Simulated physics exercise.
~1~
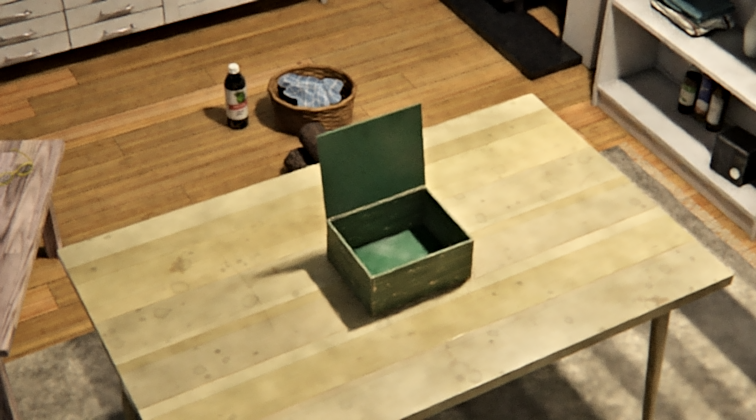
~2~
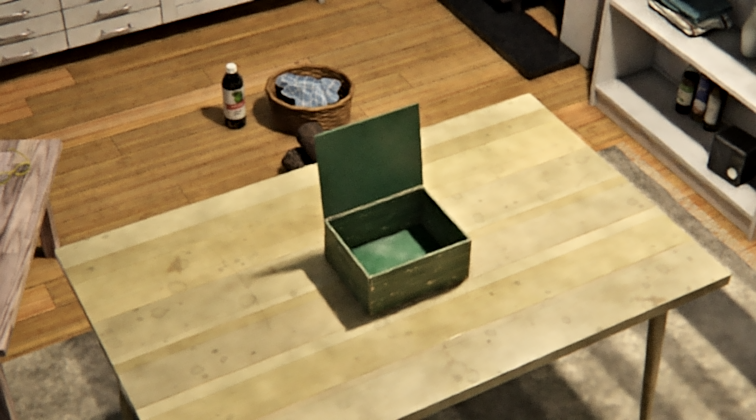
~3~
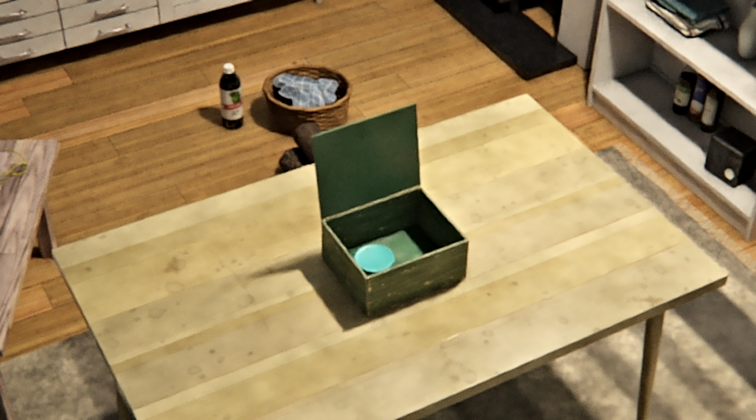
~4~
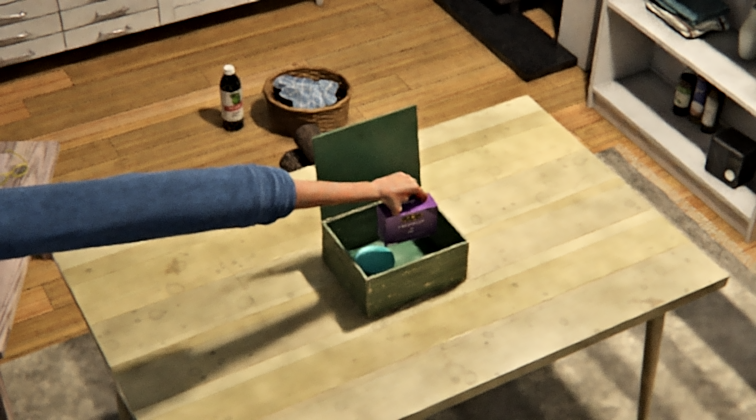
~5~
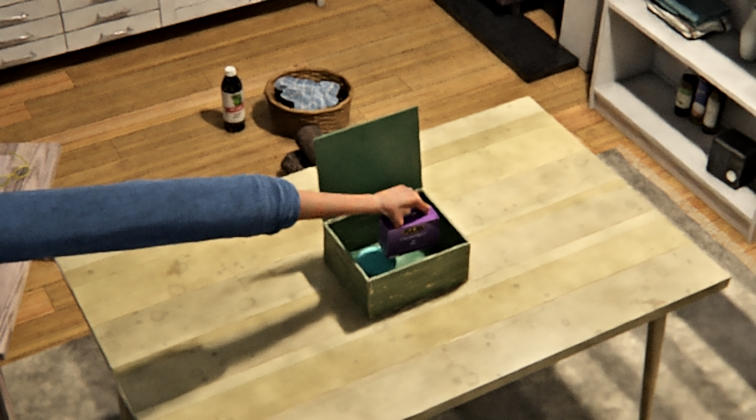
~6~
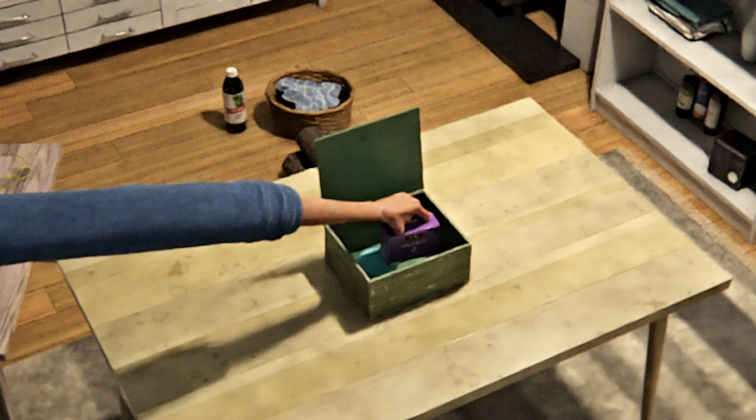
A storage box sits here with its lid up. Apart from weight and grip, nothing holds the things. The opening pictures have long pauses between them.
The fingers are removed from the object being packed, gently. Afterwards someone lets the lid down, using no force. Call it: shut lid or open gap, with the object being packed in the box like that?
Open gap.
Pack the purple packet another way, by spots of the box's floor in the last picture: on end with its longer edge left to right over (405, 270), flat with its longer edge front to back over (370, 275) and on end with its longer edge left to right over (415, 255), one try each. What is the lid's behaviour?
In the first case it shuts flat; in the second case it is held up; in the third case it will not close.
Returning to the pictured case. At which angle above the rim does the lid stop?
Roughly 8 degrees above the rim.
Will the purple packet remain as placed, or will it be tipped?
Well, the purple packet ends up skewed.
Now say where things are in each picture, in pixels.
In the first frame, the last thing is not in view yet.
In the second frame, the last thing is not in view yet.
In the third frame, the last thing is not in view yet.
The fourth frame shows still above its spot; purple packet (407, 219).
The fifth frame shows still above its spot; purple packet (409, 231).
The sixth frame shows put in, still held; purple packet (410, 239).
Then, 0.60 s past the last view, purple packet on its side near (432, 245).
Then, 1.50 s past the last view, lid 66° above the rim; purple packet on its side near (433, 247).
Then, 1.90 s past the last view, lid 22° above the rim; purple packet on its side near (433, 247).
Finally, lid 7° above the rim; down or leaning hard in the box, purple packet; turquoise tub still in place. Final places as the last picture's camera would see them, purple packet near (433, 247).
